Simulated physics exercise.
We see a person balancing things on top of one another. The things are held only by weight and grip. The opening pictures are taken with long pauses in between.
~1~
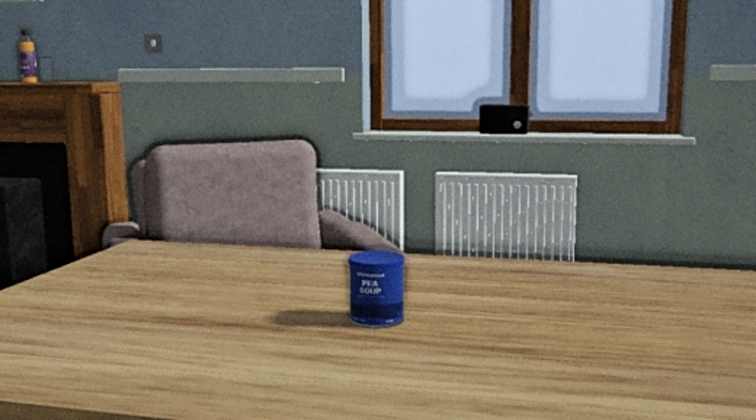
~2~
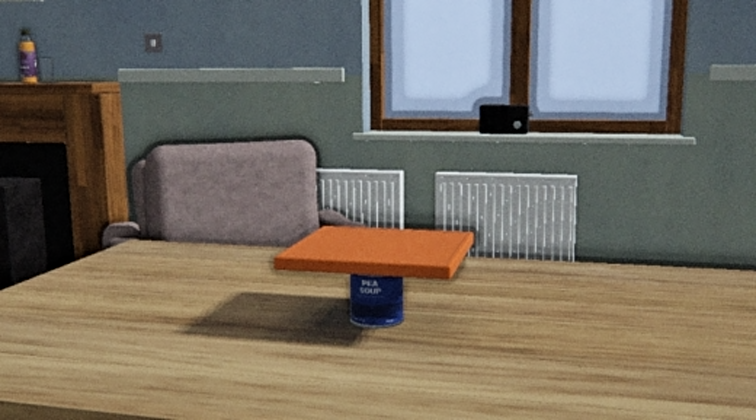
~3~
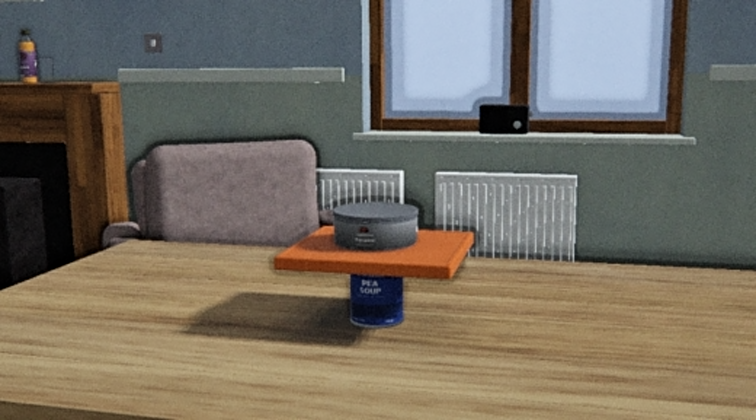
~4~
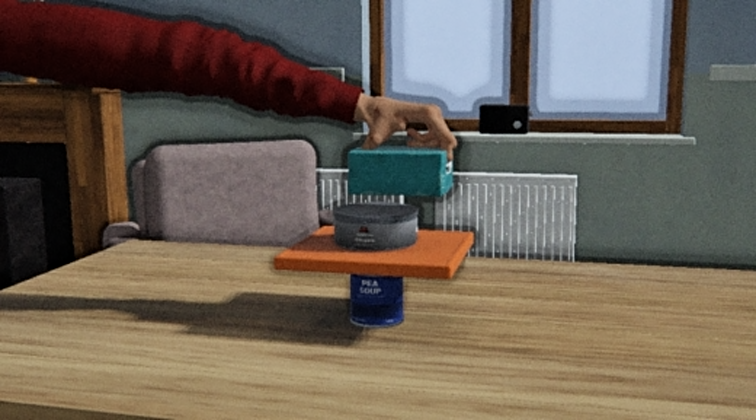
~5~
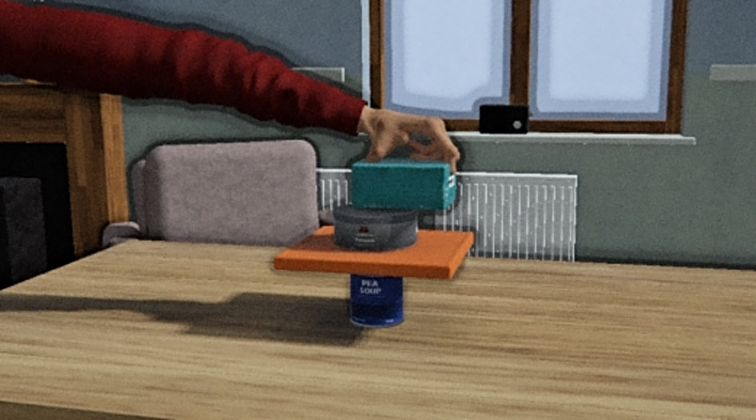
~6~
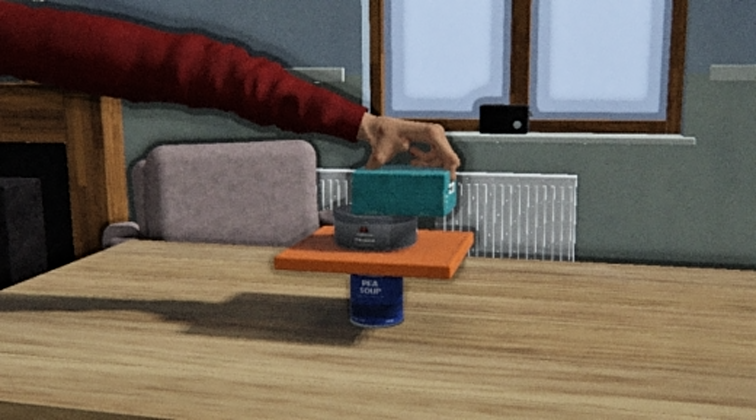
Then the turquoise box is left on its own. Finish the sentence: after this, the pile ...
After this, the pile stays put.
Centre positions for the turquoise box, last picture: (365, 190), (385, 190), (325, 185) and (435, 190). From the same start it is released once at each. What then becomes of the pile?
Stays standing; stays standing; collapses; collapses.
Then, 0.20 s after the last picture, nothing has stirred.
Then, 0.50 s after the last picture, turquoise box resting near (405, 190).
At rest, all 4 in place. Seen from the same camera at the end, turquoise box near (405, 190). The pile holds.
